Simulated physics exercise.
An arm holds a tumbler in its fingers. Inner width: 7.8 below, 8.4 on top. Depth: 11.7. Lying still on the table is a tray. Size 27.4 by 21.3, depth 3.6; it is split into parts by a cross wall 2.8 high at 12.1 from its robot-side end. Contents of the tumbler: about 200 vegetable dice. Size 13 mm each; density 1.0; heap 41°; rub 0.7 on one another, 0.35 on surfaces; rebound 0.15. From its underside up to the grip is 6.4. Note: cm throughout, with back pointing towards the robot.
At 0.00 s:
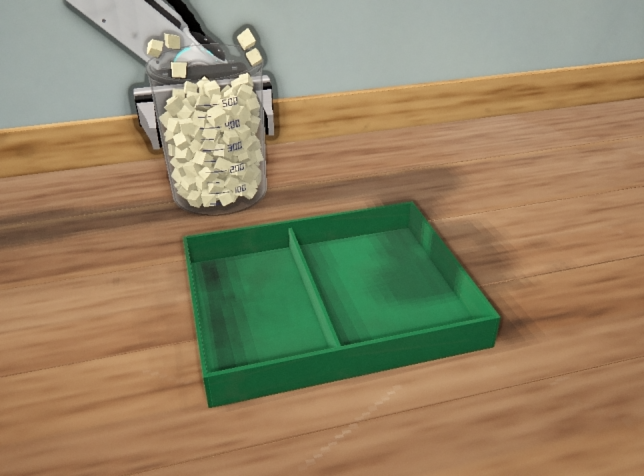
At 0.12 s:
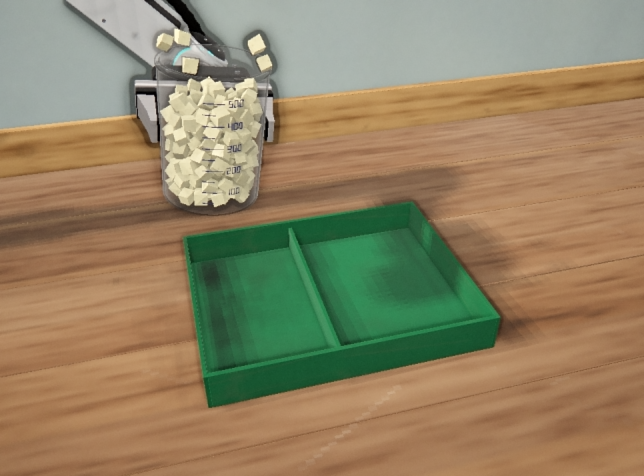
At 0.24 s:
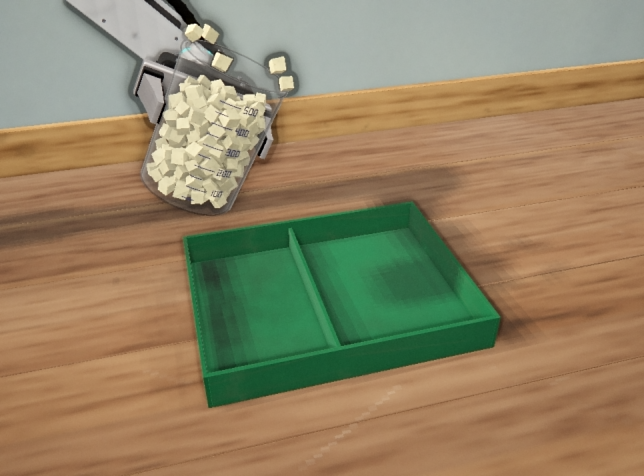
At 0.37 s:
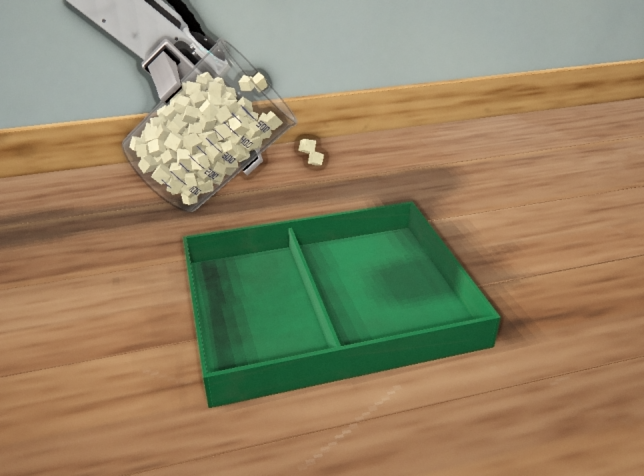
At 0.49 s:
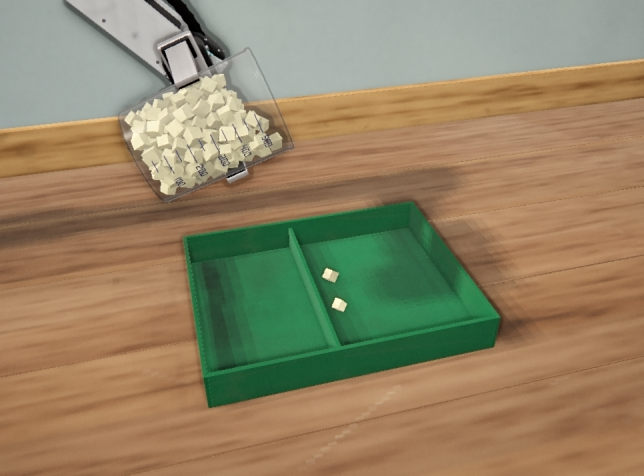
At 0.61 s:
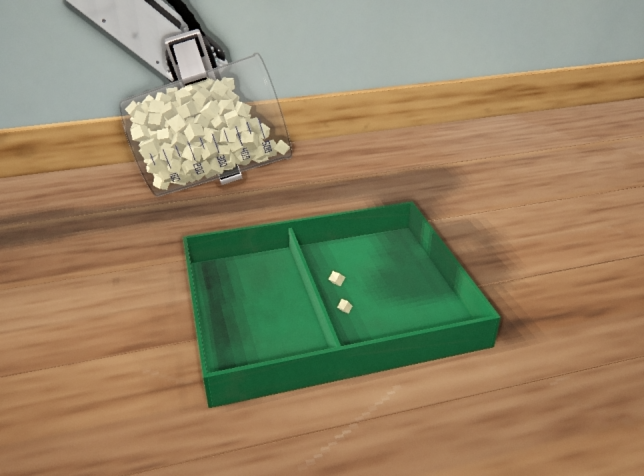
The clip opens on a robot arm holding a clear container packed with pale cubes above a wooden surface, beside an empty, divided green tray. The arm tilts the container steadily rightward, and two cubes drop into the tray's right section, shifting slightly there while the rest stay inside the steeply tilted container.
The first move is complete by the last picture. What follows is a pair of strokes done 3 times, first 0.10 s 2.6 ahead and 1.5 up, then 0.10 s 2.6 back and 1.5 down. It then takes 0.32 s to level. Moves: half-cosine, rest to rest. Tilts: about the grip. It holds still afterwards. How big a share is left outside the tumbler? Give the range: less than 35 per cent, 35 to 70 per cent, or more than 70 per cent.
The share is 35 to 70 per cent.
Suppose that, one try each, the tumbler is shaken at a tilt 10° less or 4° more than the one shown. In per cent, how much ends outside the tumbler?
First try around 35 %, second around 65 %.
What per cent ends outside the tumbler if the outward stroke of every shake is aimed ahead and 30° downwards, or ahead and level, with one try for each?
It comes to around 15 per cent on the first try and around 40 per cent on the second.
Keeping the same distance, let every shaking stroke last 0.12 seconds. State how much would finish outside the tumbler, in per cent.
Then roughly 40 percent.
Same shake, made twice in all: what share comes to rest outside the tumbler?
In that case it would be roughly 40 per cent.
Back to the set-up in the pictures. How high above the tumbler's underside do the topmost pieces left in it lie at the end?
Roughly 7.5 centimetres.
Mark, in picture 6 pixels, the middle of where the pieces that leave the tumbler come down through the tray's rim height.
Their middle sits near (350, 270).
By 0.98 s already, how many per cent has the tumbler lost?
20 %.
After 0.98 s, tilted 78° forward, highest piece 24 above the table; 152 in the tumbler, 36 in the far-side part, 8 in flight or on a rim.
After 1.35 s, tilted 48° forward, highest piece 24 above the table; 101 in the far-side part, 89 in the tumbler, 3 in the robot-side part, 3 in flight or on a rim.
After 1.73 s, level, highest piece 23 above the table; 104 in the far-side part, 89 in the tumbler, 3 in the robot-side part.
After 2.78 s, level, highest piece 23 above the table; 104 in the far-side part, 89 in the tumbler, 3 in the robot-side part.
In the end, 104 in the far-side part, 89 in the tumbler, 3 in the robot-side part. That is 55 % outside the tumbler.
